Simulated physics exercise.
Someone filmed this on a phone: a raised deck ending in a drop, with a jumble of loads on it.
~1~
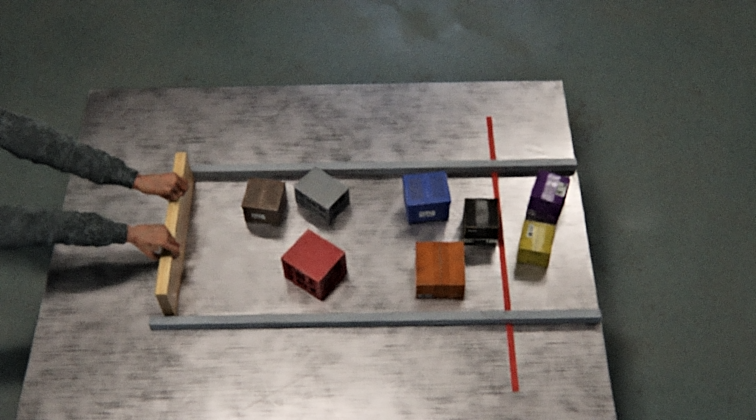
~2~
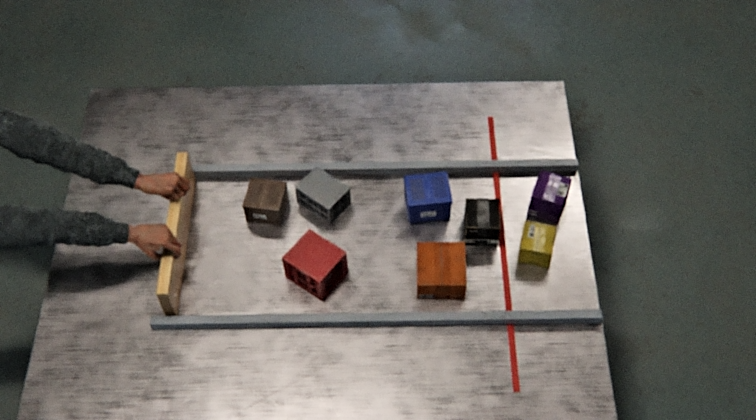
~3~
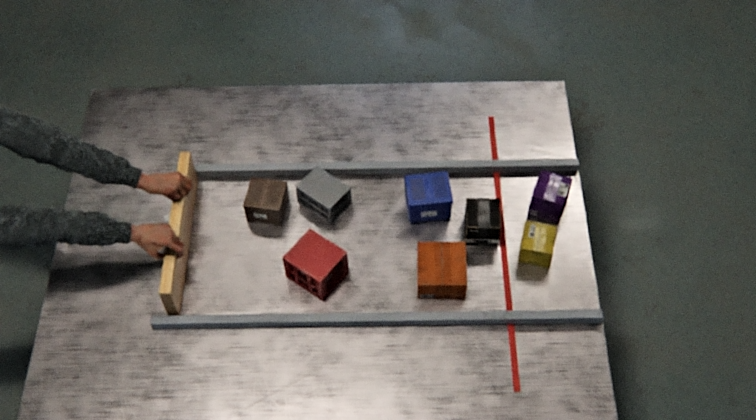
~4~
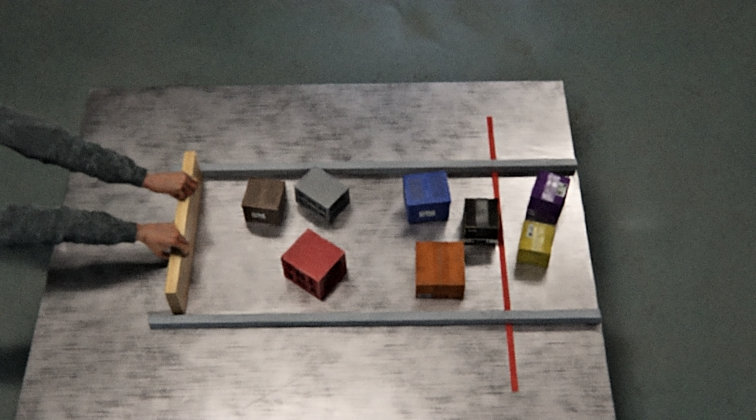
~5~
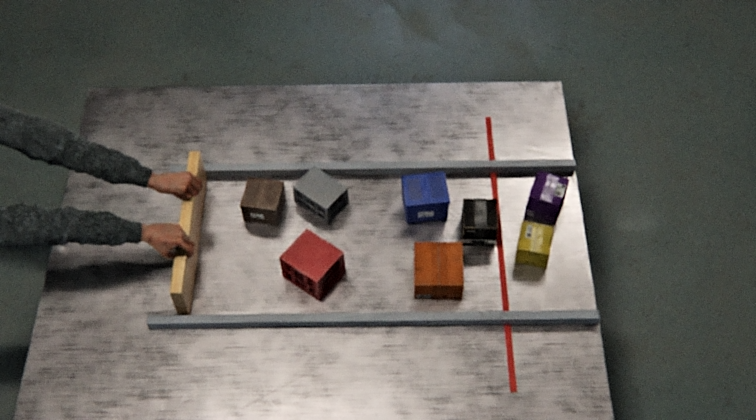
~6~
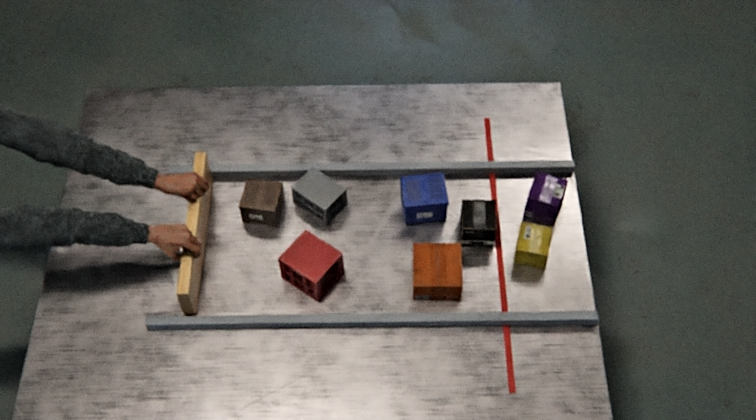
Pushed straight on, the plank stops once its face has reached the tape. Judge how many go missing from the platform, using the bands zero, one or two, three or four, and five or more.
My judgement: Three or four go missing.
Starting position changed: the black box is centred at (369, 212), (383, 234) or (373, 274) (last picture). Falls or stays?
Taking the places in order, it keeps its place, then keeps its place, then keeps its place.
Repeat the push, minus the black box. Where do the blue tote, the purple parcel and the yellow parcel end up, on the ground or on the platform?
Result - blue tote: Drops; purple parcel: Drops; yellow parcel: Drops.
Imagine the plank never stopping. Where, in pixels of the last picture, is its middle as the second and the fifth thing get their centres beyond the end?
Roughly (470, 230) and then roughly (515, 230).
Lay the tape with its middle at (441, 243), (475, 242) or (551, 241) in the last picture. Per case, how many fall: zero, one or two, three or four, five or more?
Well, in the order given, it's zero, 1 or 2 and more than four.
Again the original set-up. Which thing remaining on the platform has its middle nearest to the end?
The orange parcel is the one.
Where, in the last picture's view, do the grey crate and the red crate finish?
Grey crate: About (551, 208); red crate: About (525, 250).
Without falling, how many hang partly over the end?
Counting them gives 1.
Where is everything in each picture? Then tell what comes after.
In the first frame, purple parcel (548, 196); yellow parcel (536, 244); black box (481, 222); plank (176, 233); tape (501, 240).
In the second frame, yellow parcel (537, 244); plank (177, 233).
In the third frame, black box (482, 222); orange parcel (442, 270).
In the fourth frame, purple parcel (548, 196); blue tote (426, 198).
In the fifth frame, yellow parcel (534, 245); grey crate (321, 195).
In the sixth frame, purple parcel (546, 198); yellow parcel (533, 246); black box (478, 224); plank (196, 233); tape (499, 242).
Soon after, none off yet; purple parcel at rest near (546, 198); yellow parcel at rest near (533, 246); black box at rest near (478, 224).
After that, none off yet; purple parcel at rest near (546, 198); yellow parcel displaced a little near (538, 249); black box displaced about its own width near (506, 229).
And then, none off yet; purple parcel displaced about its own width near (572, 195); yellow parcel displaced about its own width near (565, 273); black box displaced well along near (556, 237).
In the end, the number that fall off is three or four; gone, blue tote, black box, yellow parcel and purple parcel.
